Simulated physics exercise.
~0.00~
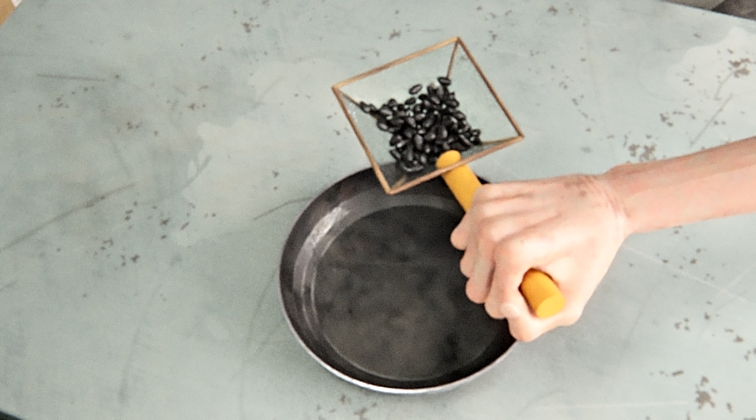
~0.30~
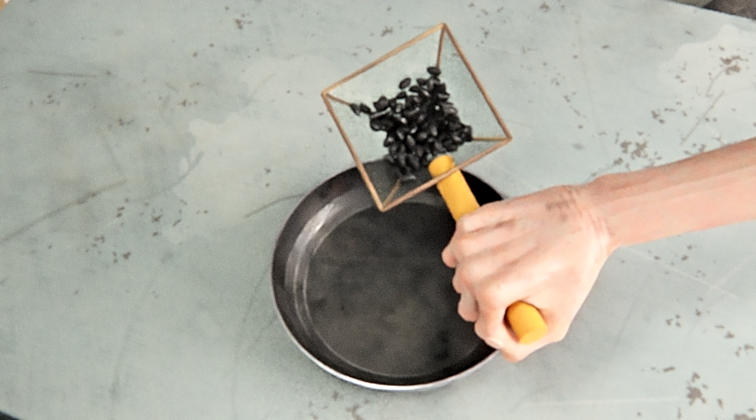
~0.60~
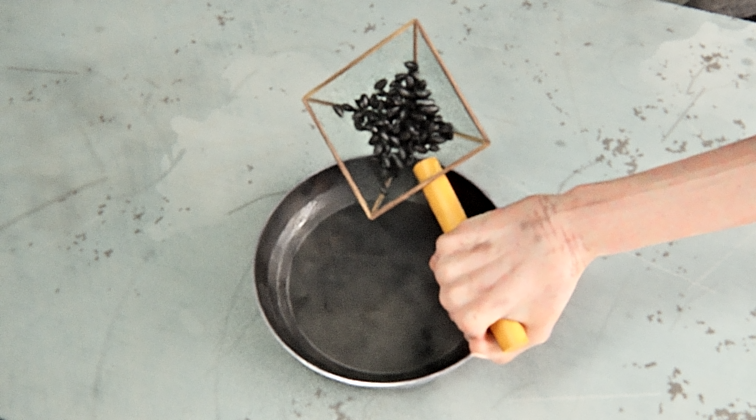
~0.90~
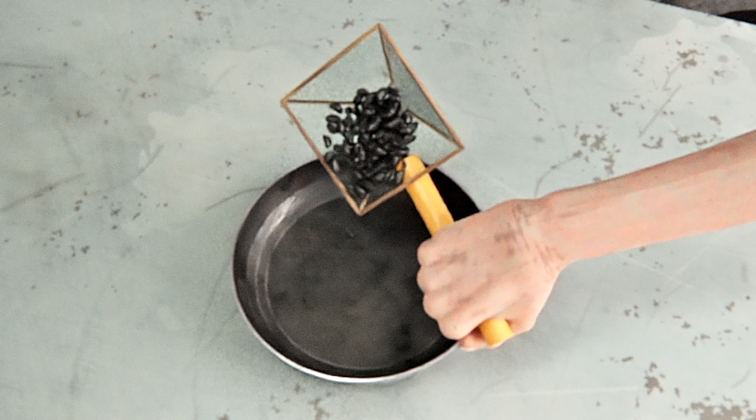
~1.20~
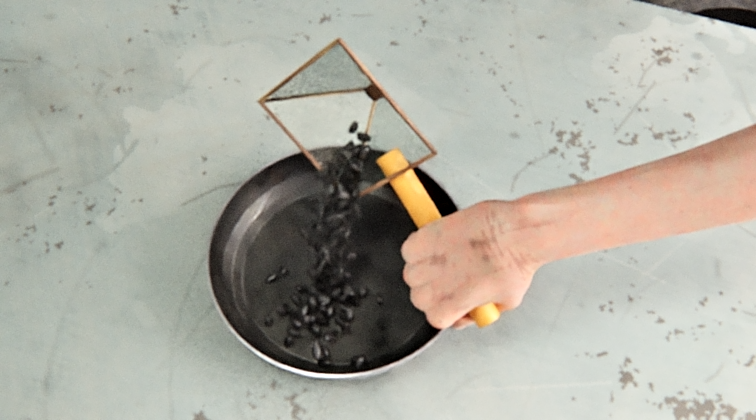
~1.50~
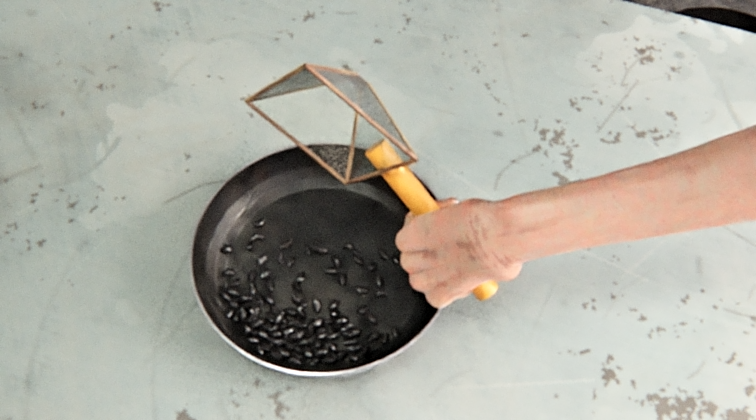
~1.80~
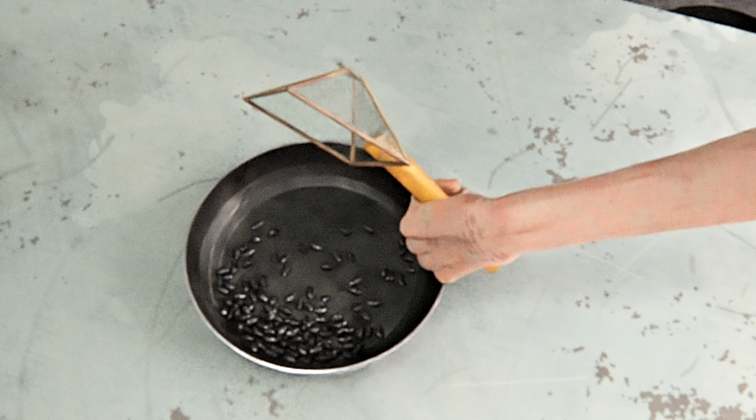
A hand tilts a yellow-handled glass scoop, pouring all the black beans into a dark pan.
